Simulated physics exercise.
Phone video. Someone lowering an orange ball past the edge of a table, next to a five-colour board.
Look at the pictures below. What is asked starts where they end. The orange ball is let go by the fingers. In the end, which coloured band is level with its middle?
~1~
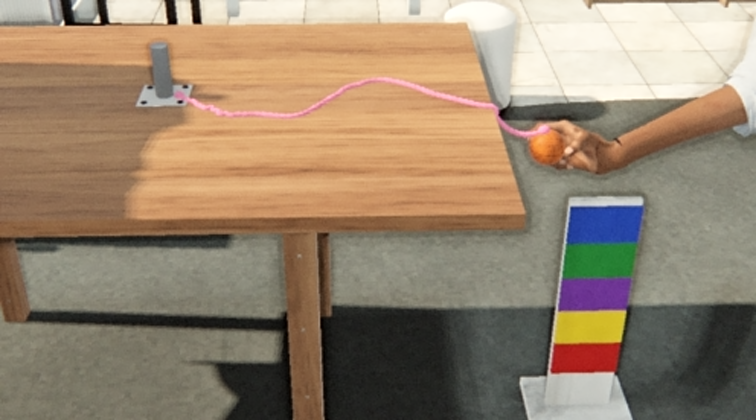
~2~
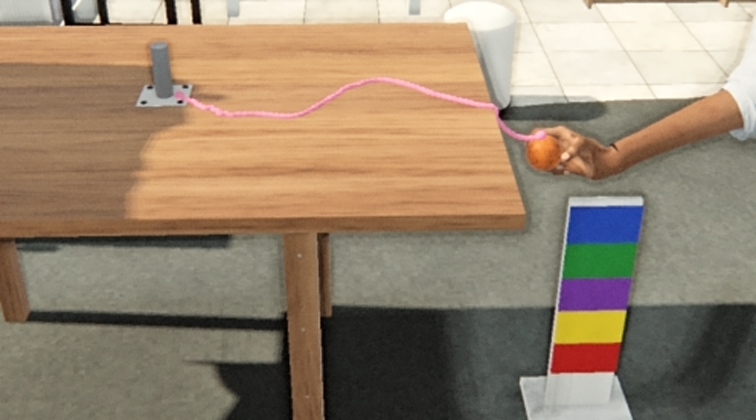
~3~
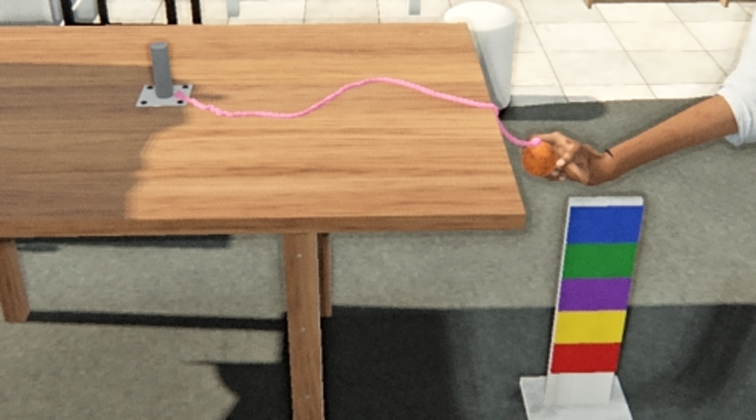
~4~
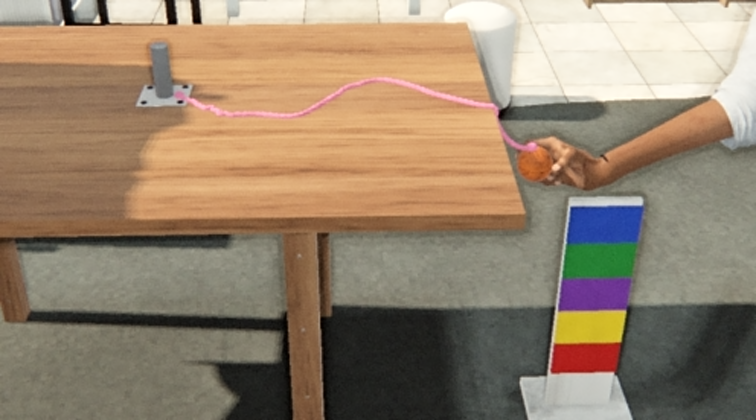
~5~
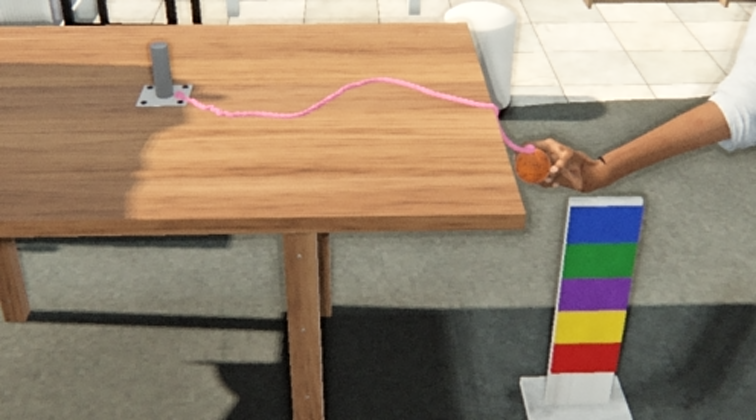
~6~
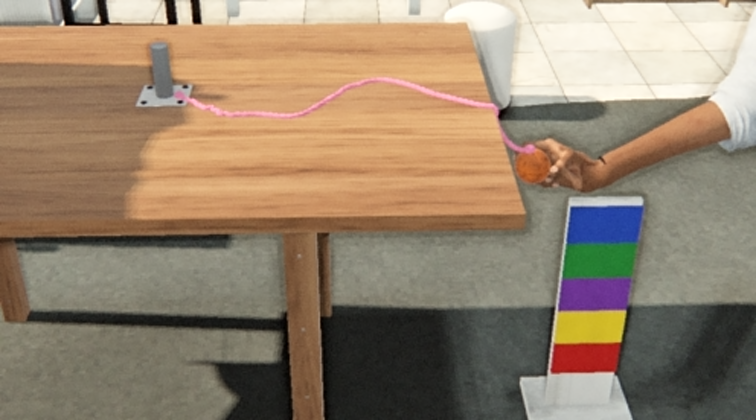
The green band.
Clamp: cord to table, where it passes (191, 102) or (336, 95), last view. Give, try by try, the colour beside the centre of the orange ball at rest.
Try one: Green. Try two: Blue.
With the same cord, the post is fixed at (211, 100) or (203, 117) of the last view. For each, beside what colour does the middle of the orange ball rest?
In turn, purple and then purple.
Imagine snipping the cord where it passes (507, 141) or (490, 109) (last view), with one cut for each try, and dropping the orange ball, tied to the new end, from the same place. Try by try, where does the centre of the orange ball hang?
It would end up close to (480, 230), then close to (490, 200).
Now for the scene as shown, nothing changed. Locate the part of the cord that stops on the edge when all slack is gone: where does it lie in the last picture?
The point sits close to (416, 87).
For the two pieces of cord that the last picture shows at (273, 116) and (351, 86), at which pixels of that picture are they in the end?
Roughly (306, 98) for the first and (415, 102) for the second.
A little later, ball near (508, 253); level with green.
Next, ball near (460, 250); level with green.
When it is over, ball near (485, 256); level with green. The green one.
